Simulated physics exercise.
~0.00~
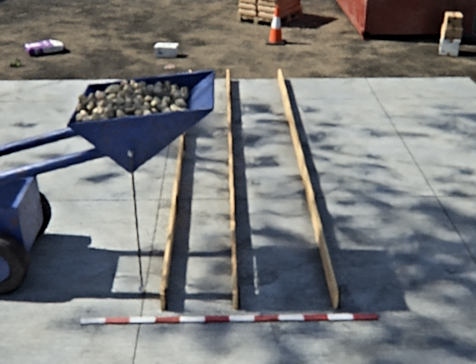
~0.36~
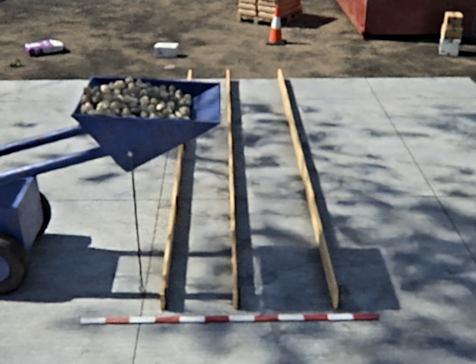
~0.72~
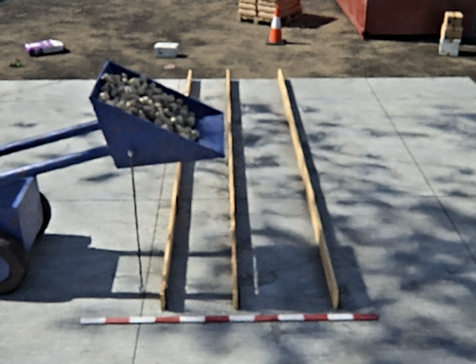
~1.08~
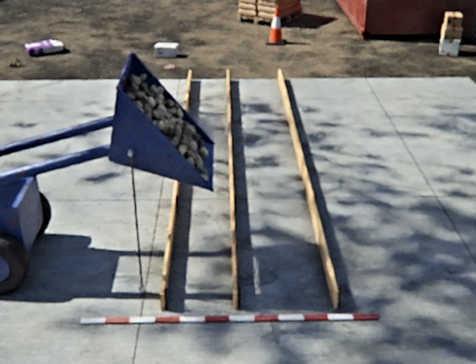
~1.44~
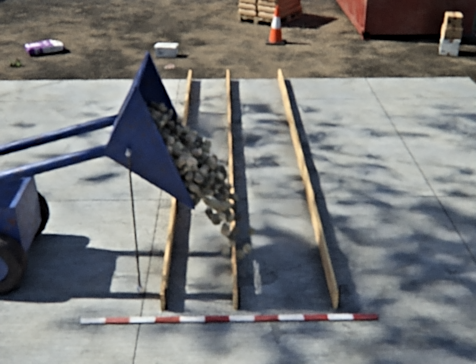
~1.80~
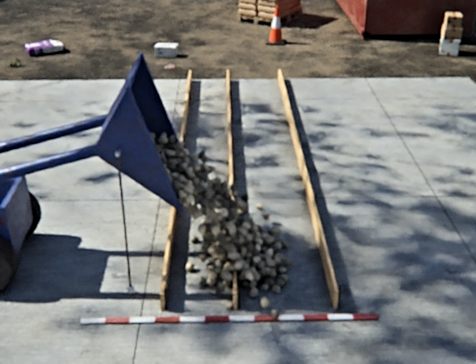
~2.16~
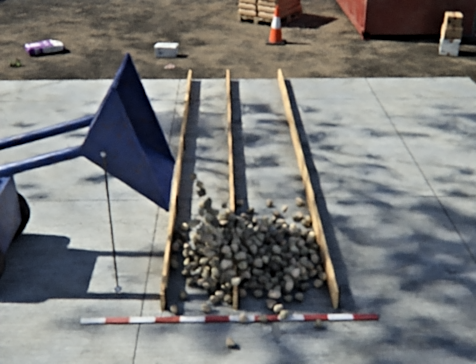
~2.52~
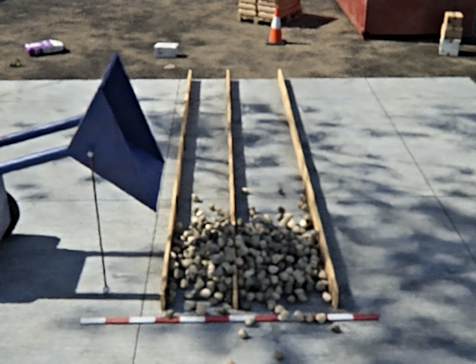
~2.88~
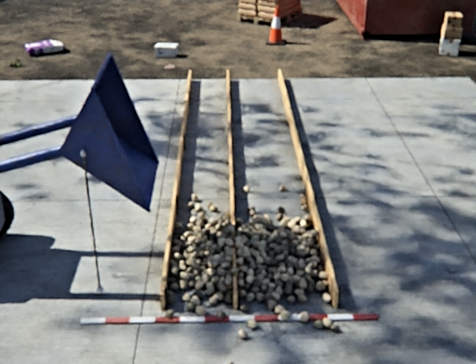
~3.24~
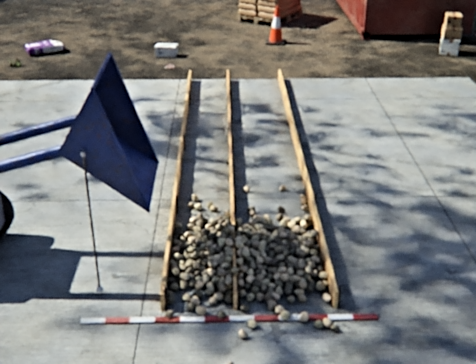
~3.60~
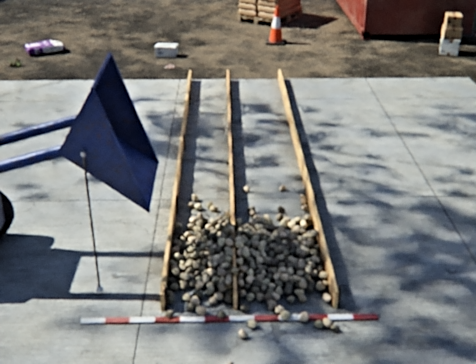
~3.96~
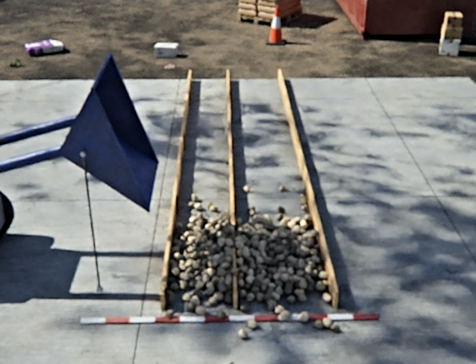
We see a blue bucket full of rounded stones tip down to the right, spilling them between three wooden boards on concrete as it draws back left; the stones settle in a heap across both bays, a few lying by a red and white staff, and the emptied bucket stays tilted.
